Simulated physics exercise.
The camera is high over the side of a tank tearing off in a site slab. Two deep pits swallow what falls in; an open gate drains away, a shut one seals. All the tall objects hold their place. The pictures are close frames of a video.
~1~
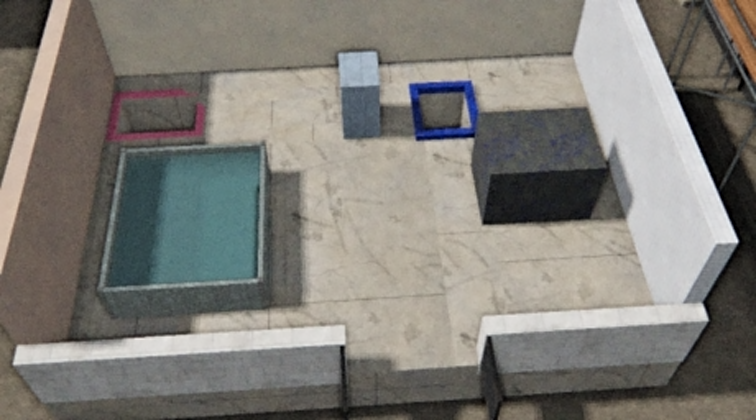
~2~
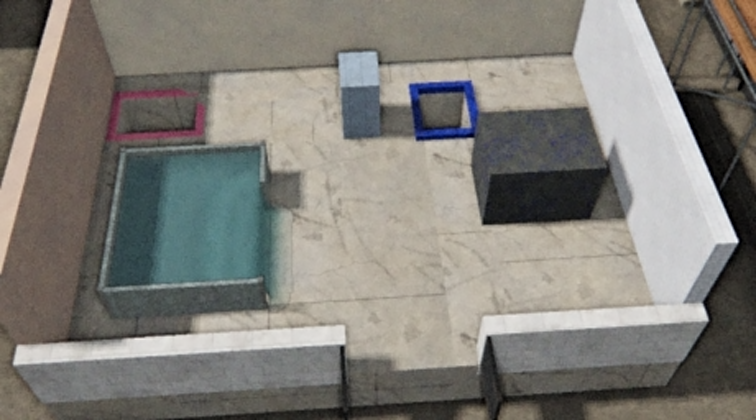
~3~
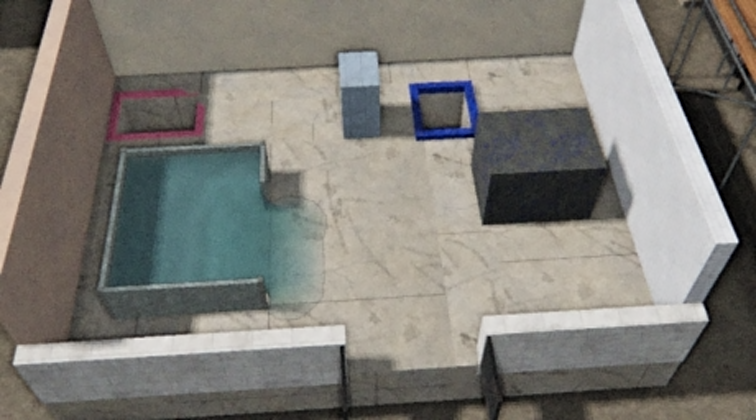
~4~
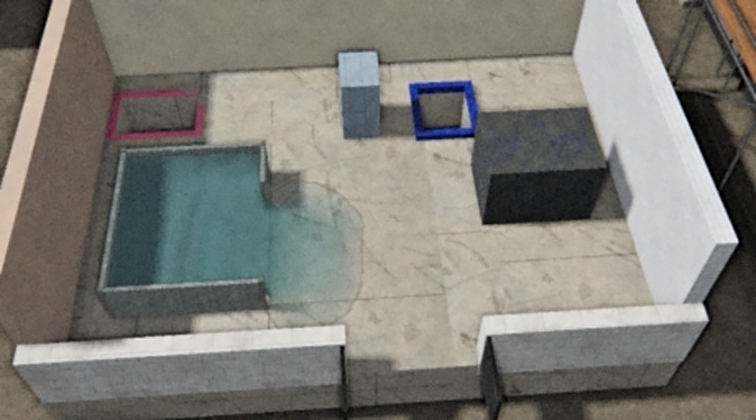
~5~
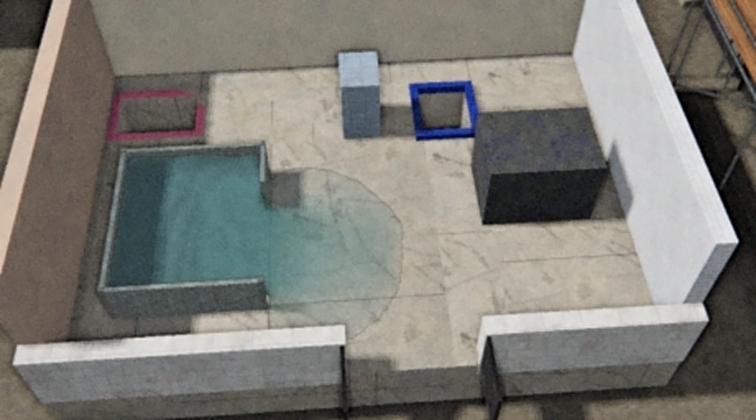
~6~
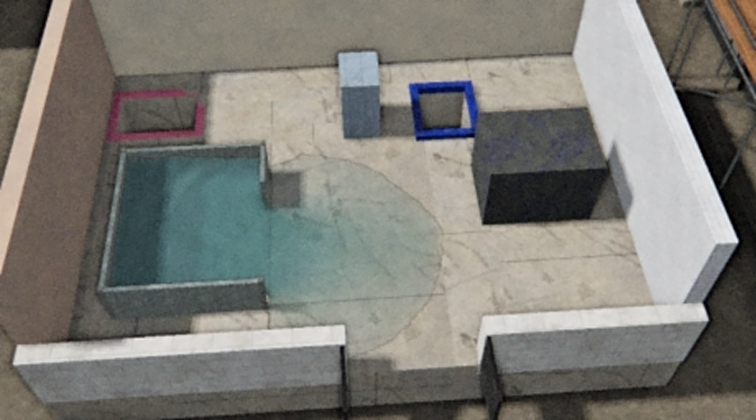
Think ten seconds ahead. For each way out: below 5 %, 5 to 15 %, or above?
In the end: The gate takes over 15 %; the blue pit takes under 5 %; the pink pit takes under 5 %.
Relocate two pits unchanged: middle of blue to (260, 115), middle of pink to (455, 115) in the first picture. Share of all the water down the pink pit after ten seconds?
Roughly, in per cent: Pink 20.
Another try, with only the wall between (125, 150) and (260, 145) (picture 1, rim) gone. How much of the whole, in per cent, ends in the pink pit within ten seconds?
Parts in a hundred: Pink 60.
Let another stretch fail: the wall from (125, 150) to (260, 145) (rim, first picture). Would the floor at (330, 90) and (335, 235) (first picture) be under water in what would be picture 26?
In turn: Wet, dry.
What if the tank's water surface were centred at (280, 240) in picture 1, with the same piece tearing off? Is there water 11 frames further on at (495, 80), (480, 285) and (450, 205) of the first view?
One after the other: No water, under water, awash.
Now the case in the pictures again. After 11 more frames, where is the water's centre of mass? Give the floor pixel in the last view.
I would point to (323, 249).
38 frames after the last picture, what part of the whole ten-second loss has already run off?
About 55 per cent.
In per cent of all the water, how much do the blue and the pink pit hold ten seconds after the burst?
In turn 2 and 2 per cent.
A moment on, water covers 35 % of the floor; the gate 0 %, the blue pit 0 %, the pink pit 0 %.
Next, water covers 45 % of the floor; the gate 4 %, the blue pit 0 %, the pink pit 0 %.
Then, water covers 55 % of the floor; the gate 9 %, the blue pit 1 %, the pink pit 0 %.
Later, water covers 65 % of the floor; the gate 14 %, the blue pit 2 %, the pink pit 0 %.
In the end, water covers 95 % of the floor; the gate 24 %, the blue pit 2 %, the pink pit 2 %.
